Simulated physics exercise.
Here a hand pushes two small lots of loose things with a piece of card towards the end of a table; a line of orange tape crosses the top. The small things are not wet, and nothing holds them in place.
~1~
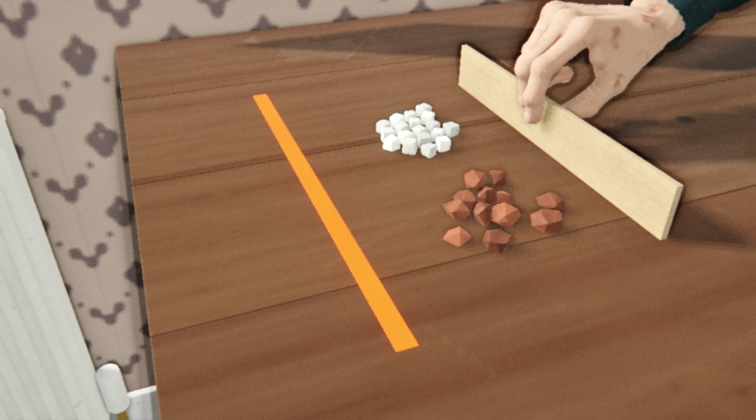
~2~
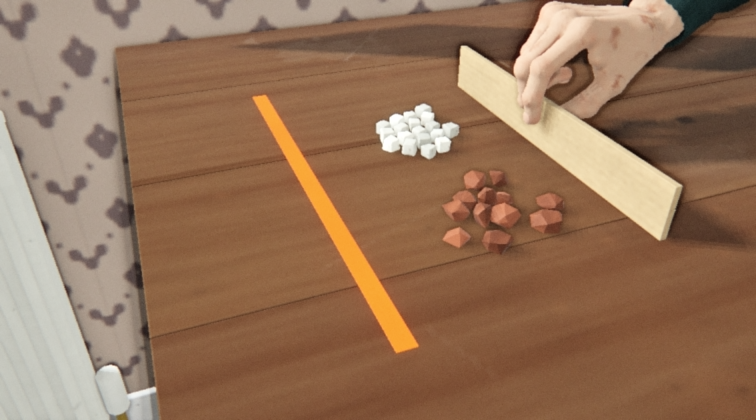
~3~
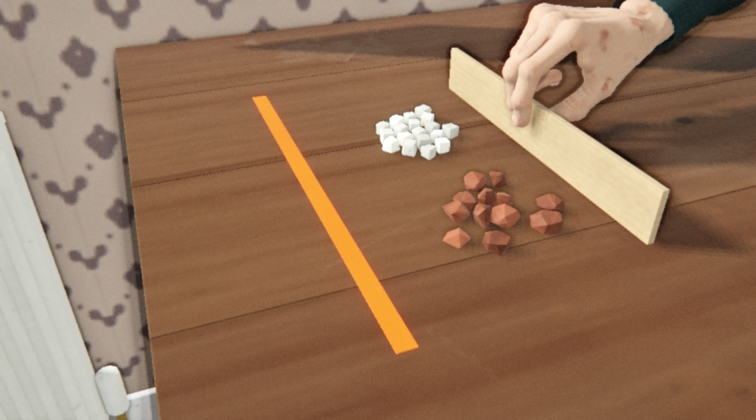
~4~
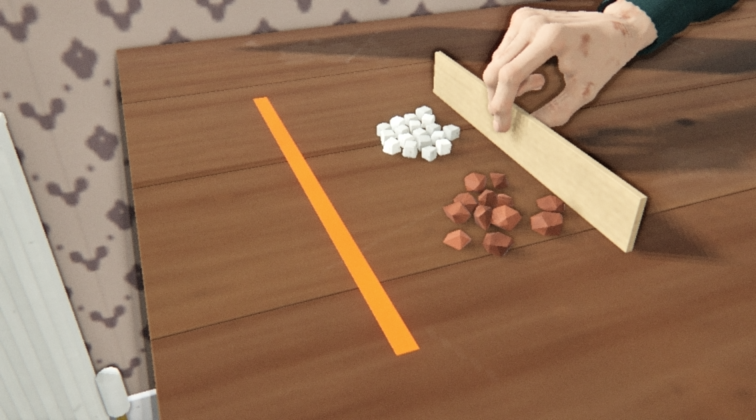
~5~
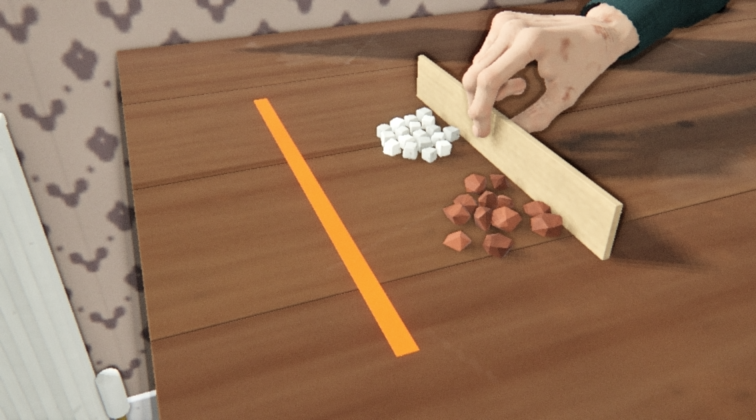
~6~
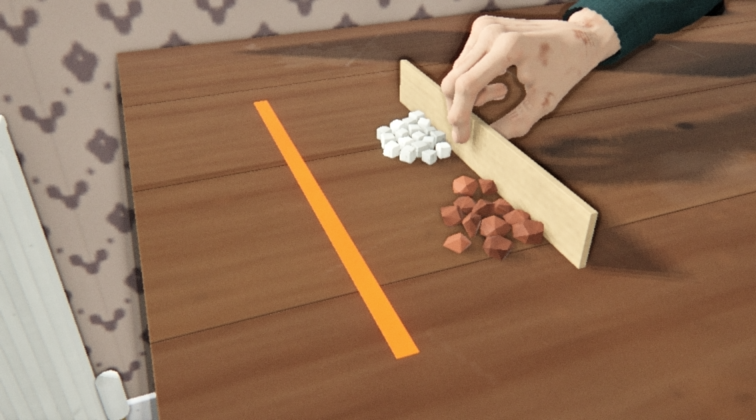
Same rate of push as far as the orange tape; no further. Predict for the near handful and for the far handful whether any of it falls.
My call: The near handful stays put, the far handful stays put.
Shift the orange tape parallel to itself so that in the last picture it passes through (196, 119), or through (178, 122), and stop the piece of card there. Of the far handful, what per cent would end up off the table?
0 % and 10 %.
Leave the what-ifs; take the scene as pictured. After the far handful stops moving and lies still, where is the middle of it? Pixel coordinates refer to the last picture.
Probably somewhere close to (267, 164).
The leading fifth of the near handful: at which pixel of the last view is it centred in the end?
In the last view, that fifth sits at about (297, 250).
Then, 0.58 s on from there, piece of card still moving, near (391, 133); near handful all on the table, its front near (412, 276); far handful all on the table, its front near (323, 153).
Then, 1.19 s on from there, piece of card stopped at the orange tape; near handful all on the table, its front near (281, 245); far handful all on the table, its front near (241, 167).
In the end, piece of card stopped at the orange tape; near handful all on the table, its front near (281, 245); far handful all on the table, its front near (241, 167).
